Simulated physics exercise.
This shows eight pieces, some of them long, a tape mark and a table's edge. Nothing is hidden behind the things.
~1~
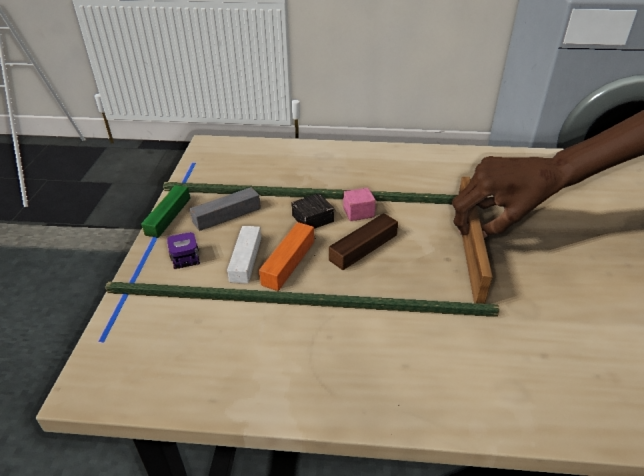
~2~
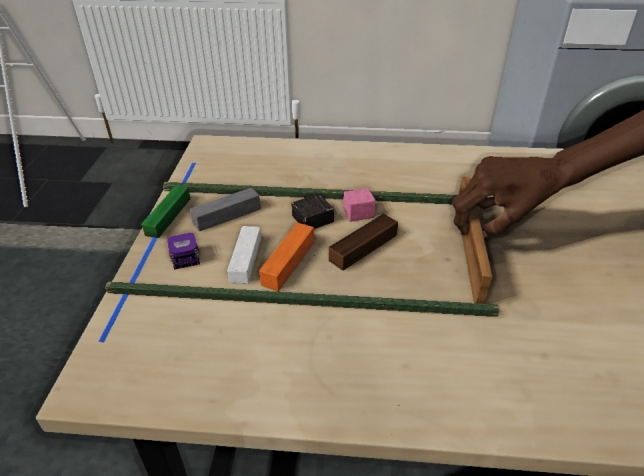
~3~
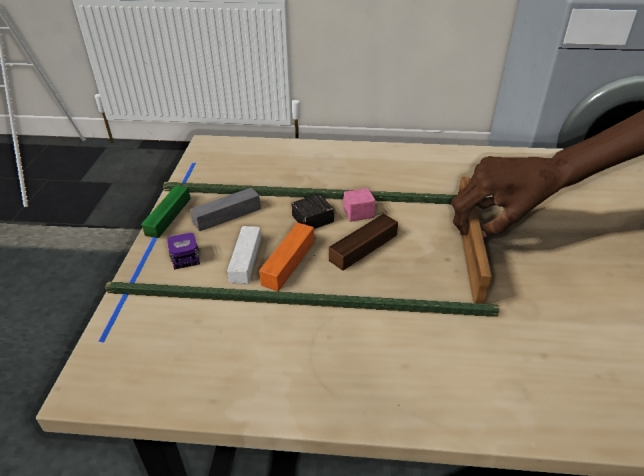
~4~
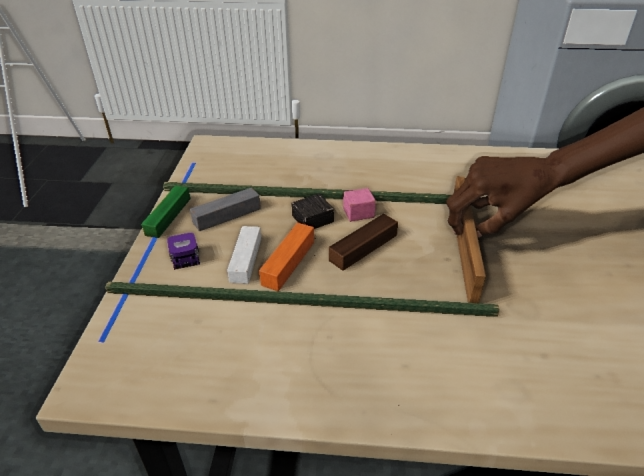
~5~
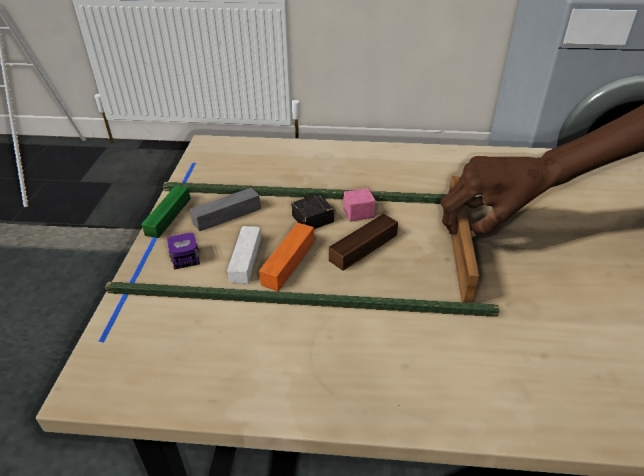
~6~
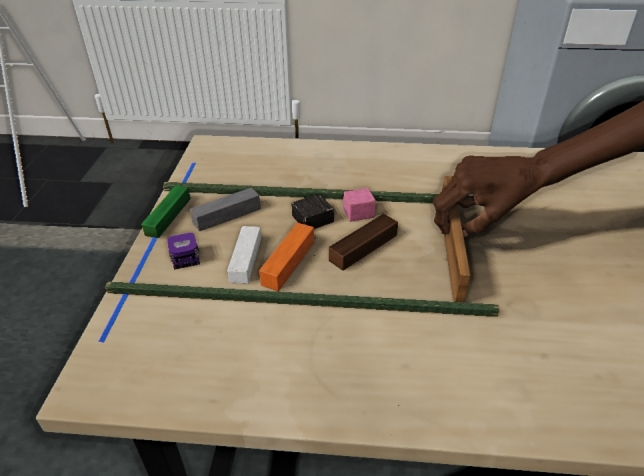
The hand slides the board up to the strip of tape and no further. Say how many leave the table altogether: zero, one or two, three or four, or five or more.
Outcome: The number that fall off is five or more.
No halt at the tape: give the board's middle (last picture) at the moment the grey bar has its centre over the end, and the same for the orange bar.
Its middle is around (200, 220) and around (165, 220).
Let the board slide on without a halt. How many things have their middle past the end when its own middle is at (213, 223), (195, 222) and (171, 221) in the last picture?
Place by place, 1, 3 and 5.
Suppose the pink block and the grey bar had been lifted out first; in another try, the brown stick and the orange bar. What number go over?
It would be 4 and 3.
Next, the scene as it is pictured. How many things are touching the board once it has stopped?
The number is 2.
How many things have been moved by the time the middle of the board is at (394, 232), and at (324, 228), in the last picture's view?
1 and 4.
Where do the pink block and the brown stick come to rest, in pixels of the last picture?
First (161, 192), then (143, 232).
Soon after, none off yet; green stick at rest near (167, 211); purple case at rest near (184, 251); grey bar at rest near (226, 209).
In the end, the number that fall off is five or more; gone, black block, orange bar, white bar, grey bar, purple case and green stick.
